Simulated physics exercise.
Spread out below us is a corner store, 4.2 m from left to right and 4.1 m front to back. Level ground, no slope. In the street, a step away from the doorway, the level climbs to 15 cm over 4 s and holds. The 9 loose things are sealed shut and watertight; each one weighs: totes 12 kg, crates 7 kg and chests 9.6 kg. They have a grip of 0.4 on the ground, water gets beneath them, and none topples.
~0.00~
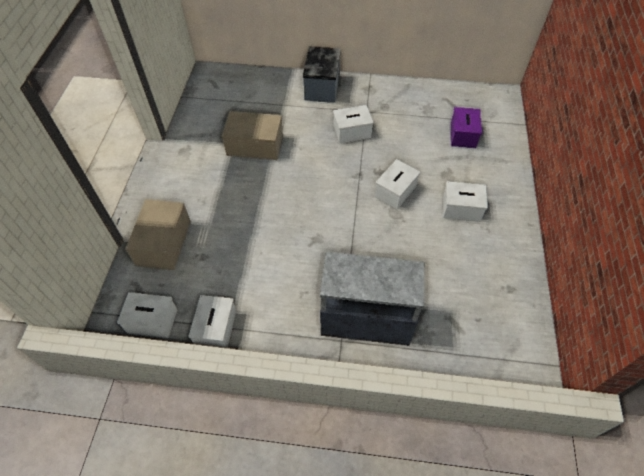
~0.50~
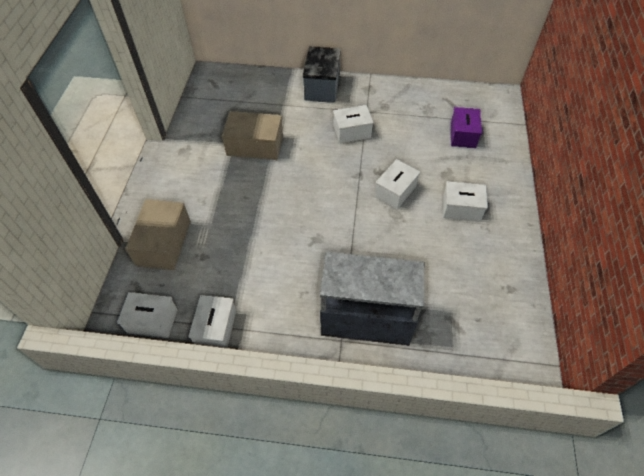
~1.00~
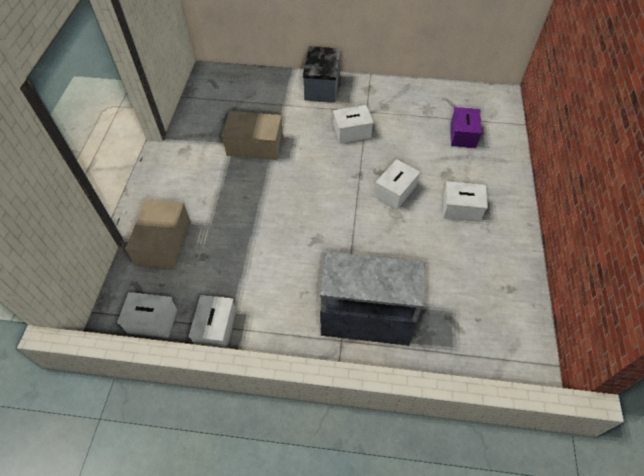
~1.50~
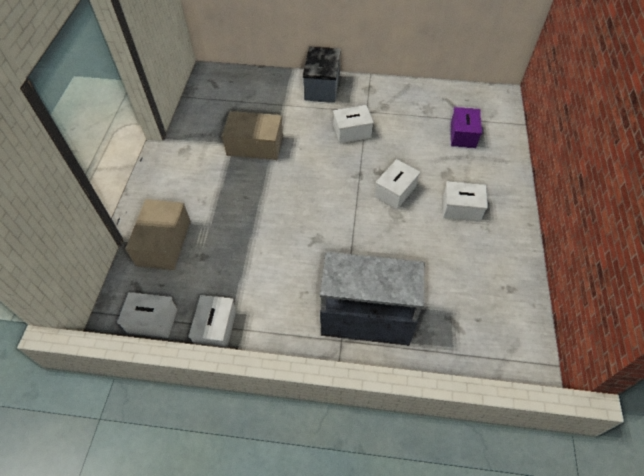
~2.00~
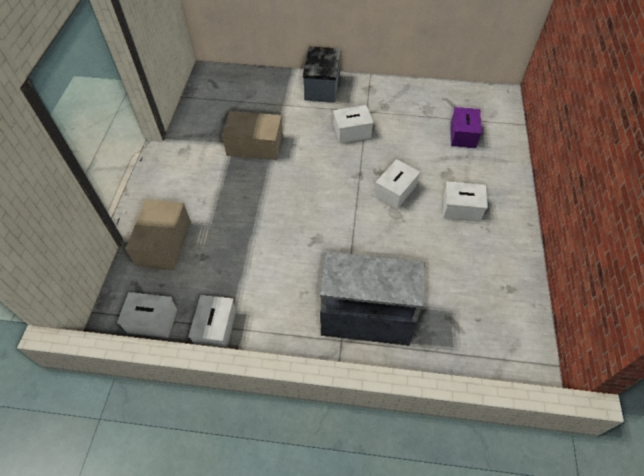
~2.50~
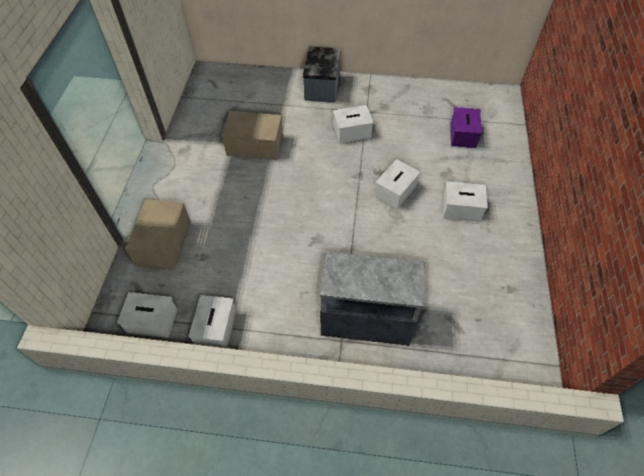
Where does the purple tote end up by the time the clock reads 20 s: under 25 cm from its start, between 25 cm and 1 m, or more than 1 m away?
It ends up more than 1 m away.
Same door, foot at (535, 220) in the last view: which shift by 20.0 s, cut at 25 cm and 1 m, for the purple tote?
With that change, the purple tote keeps still.
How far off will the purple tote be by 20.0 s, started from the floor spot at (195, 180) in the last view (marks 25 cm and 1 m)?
Short answer, it is taken a long way.
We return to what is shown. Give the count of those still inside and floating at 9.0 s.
2.
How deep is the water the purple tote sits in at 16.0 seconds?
Close to 9 centimetres.
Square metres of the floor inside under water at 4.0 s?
Somewhere about 2.5 m2, give or take.
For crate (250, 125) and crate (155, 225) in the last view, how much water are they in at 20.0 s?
Depths: Near 10 cm, then near 10 cm.
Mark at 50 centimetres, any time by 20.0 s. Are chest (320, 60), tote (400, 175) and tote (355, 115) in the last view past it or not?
Well, in sequence it's farther, farther, farther.
After 4.0 s the purple tote is near (468, 120), 0.0 m from its start, aground; 0 afloat.
After 9.0 s the purple tote is near (468, 120), 0.0 m from its start, aground; 2 afloat.
After 16.0 s the purple tote is near (402, 92), 0.8 m from its start, aground; 4 afloat.
After 20.0 s the purple tote is near (317, 79), 1.9 m from its start, aground; 6 afloat.
